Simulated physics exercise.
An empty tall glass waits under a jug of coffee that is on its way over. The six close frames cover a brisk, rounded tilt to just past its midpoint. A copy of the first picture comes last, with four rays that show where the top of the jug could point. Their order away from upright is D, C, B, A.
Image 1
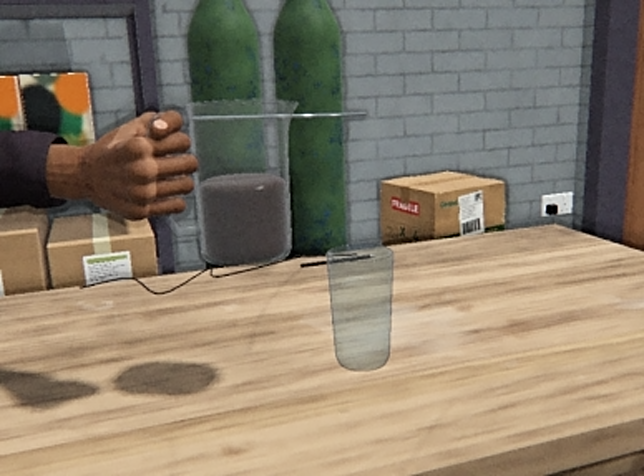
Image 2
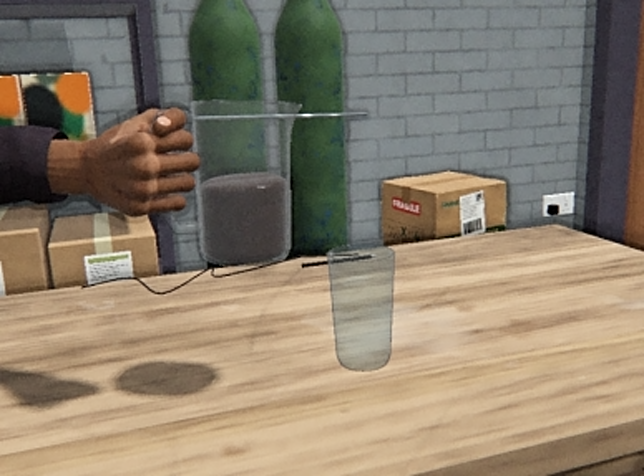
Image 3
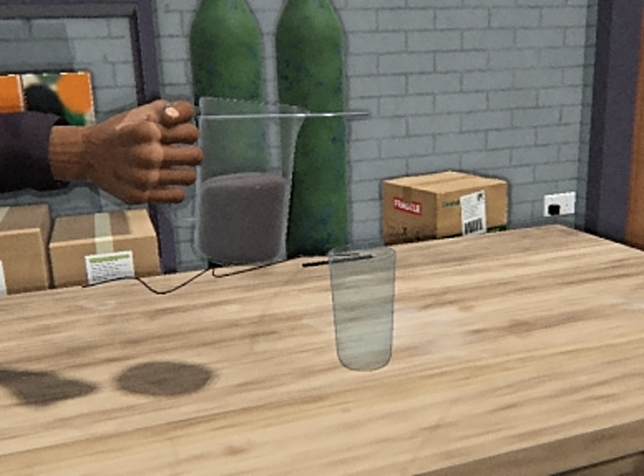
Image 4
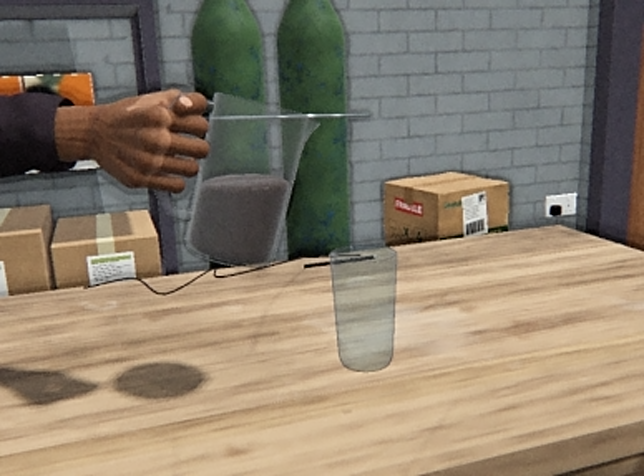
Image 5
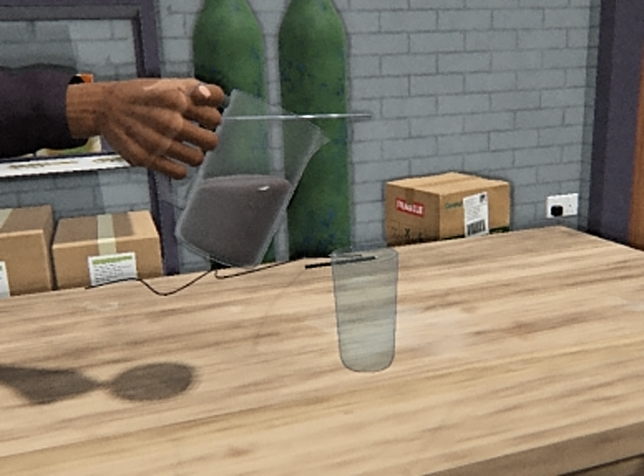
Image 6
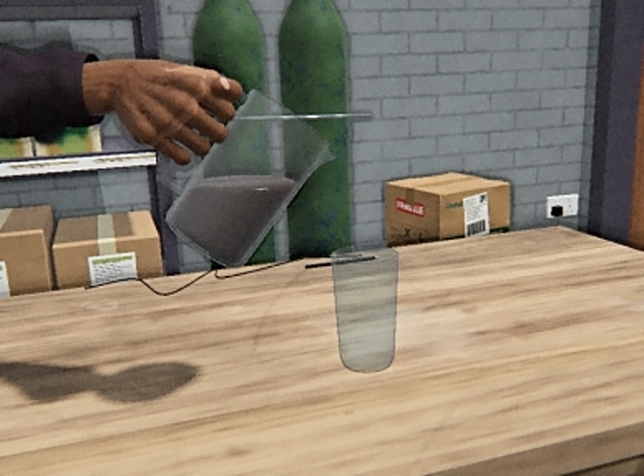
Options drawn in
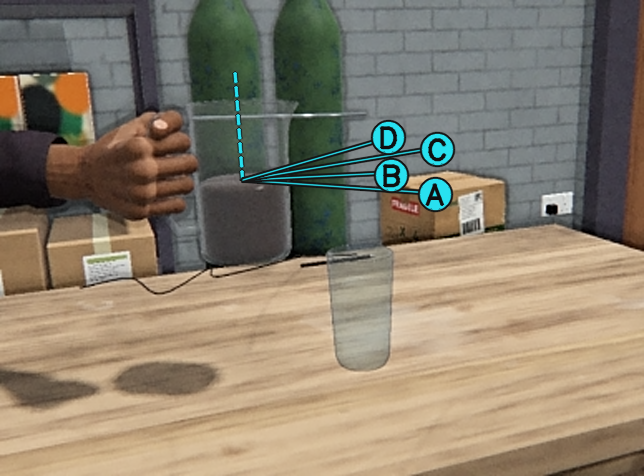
In a room with a grey brick wall, a light wooden tabletop is seen from slightly above by a still camera. A hand in a dark sleeve holds a clear jug of dark liquid at left, above an empty tall glass, with green cylinders and cardboard boxes behind. The hand holds the jug upright, then rises slightly and tilts it steadily rightward, the liquid staying inside.
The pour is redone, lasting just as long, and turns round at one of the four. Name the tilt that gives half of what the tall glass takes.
Best: D.
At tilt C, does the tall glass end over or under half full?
Over.
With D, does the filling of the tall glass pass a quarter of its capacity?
Yes, it does.
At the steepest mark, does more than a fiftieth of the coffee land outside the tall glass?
Yes.
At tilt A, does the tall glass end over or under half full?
Over half.
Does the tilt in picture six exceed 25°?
Yes.
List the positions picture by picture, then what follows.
Upright, lip at (295, 103); rim of the tall glass round (360, 252); nothing has left yet, in the first frame.
Tipped about 2°, lip at (298, 104); nothing has left yet, in the second frame.
Tipped about 8°, lip at (306, 111); nothing has left yet, in the third frame.
Tipped about 17°, lip at (317, 122); nothing has left yet, in the fourth frame.
Tipped about 28°, lip at (327, 138); nothing has left yet, in the fifth frame.
Tipped about 40°, lip at (332, 156); nothing has left yet, in the sixth frame.
On the marked copy, A at (418, 192); B at (374, 173); C at (420, 150); D at (372, 142).
Choosing A, the tall glass ends with about 95 % of what it can hold; 12 % of the coffee is spilt.
Choosing B, the tall glass ends with about 91 % of what it can hold; 3 % of the coffee is spilt.
Choosing C, the tall glass ends with about 72 % of what it can hold.
Choosing D, the tall glass ends with about 51 % of what it can hold.
